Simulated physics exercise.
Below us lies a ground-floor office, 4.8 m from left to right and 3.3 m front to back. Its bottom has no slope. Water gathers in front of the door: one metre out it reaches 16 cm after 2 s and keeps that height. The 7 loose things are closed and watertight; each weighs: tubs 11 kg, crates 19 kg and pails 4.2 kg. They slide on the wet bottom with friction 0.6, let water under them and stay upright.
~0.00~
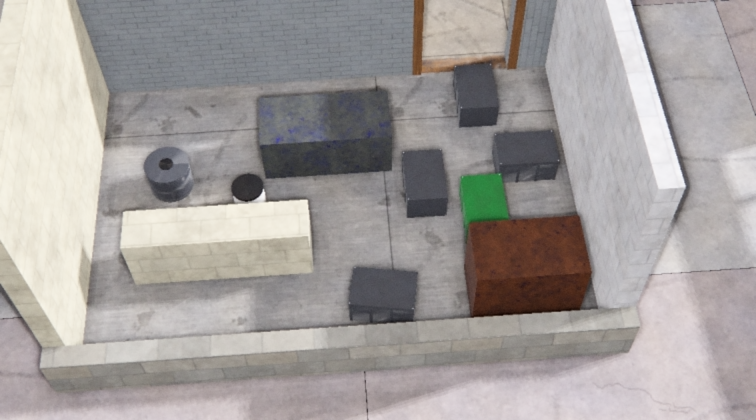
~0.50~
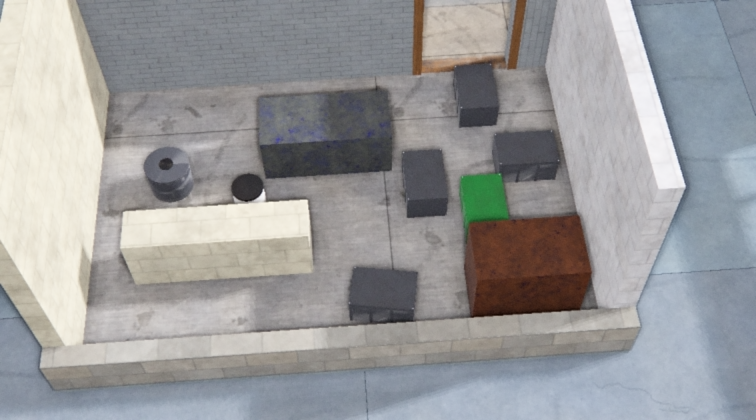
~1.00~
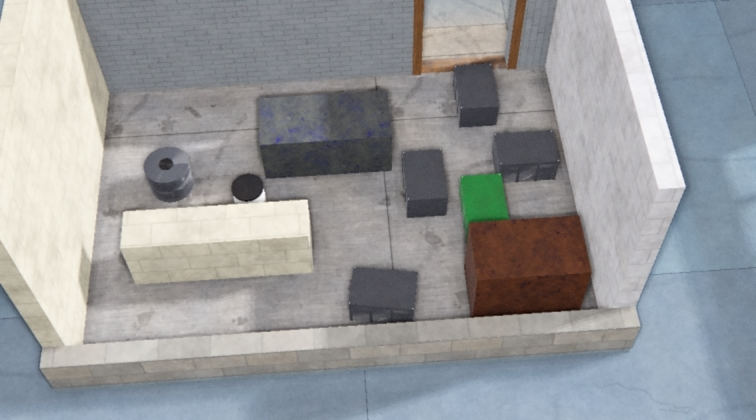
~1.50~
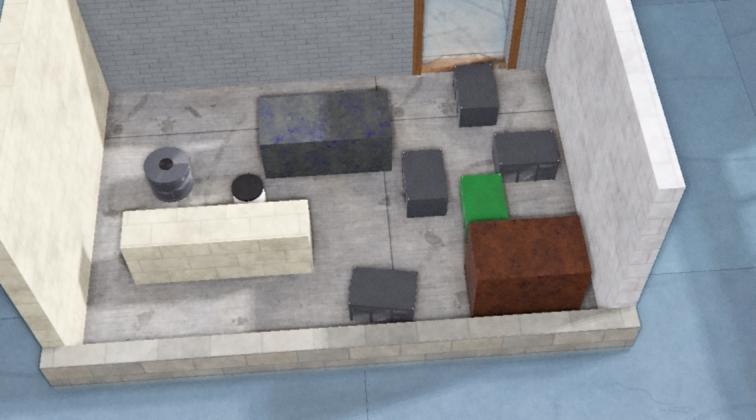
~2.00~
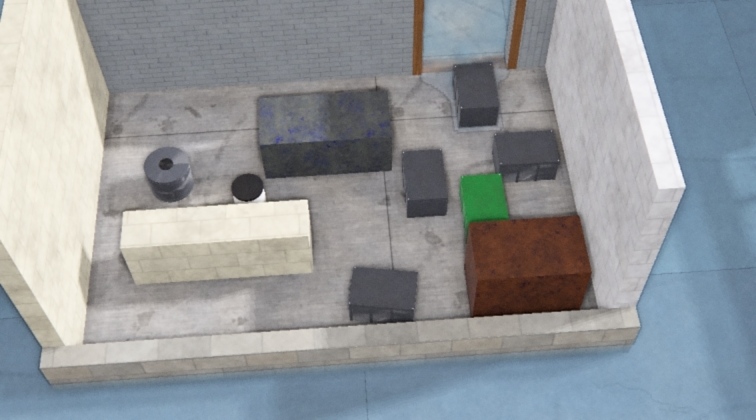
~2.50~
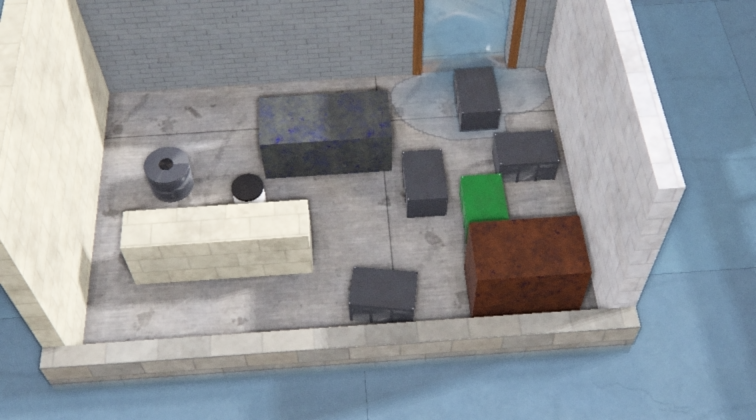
A dark, mottled block, the largest thing standing inside, sits near the back wall of a small walled room with a wood-framed doorway, seen from above by a still camera. A reddish-brown box and a green crate stand at right among dark grey crates, with a cream block and two round containers at left. Bluish water covers the paving outside, then enters through the doorway and spreads around the nearest grey crate.
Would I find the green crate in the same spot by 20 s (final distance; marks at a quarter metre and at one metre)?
The green crate travels far.
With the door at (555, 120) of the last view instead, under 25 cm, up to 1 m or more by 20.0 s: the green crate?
Then the green crate moves a short way.
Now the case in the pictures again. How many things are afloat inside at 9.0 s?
3 of them.
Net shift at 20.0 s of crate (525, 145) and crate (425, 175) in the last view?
In turn: 350 cm, 150 cm.
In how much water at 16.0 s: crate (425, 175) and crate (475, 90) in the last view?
About 10 and 7 cm.
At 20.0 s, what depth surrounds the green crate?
Roughly 14 cm.
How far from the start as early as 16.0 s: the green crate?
About 300 cm.
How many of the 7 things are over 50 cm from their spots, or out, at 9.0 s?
I count 3.
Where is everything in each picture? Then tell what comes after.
In the first frame, the green crate at (485, 200), on the bottom; 0.0 m2 under water; 0 of 7 have shifted.
In the second frame, the green crate at (485, 200) rests on the ground; 0.0 m2 under water; 0 of 7 have shifted.
In the third frame, the green crate at (485, 200) rests on the ground; 0.0 m2 under water; 0 of 7 have shifted.
In the fourth frame, the green crate at (485, 200), on the bottom; 0.0 m2 under water; 0 of 7 have shifted.
In the fifth frame, the green crate at (485, 200) rests on the ground; 0.2 m2 under water; 0 of 7 have shifted.
In the sixth frame, the green crate at (485, 200) rests on the ground; 0.8 m2 under water; 1 of 7 have shifted.
After 4.0 s the green crate is near (485, 200), 0.0 m from its start, aground; 0 afloat.
After 9.0 s the green crate is near (463, 222), 0.3 m from its start, afloat; 3 afloat.
After 16.0 s the green crate is near (179, 280), 3.0 m from its start, afloat; 5 afloat.
After 20.0 s the green crate is near (175, 279), 3.0 m from its start, afloat; 7 afloat.
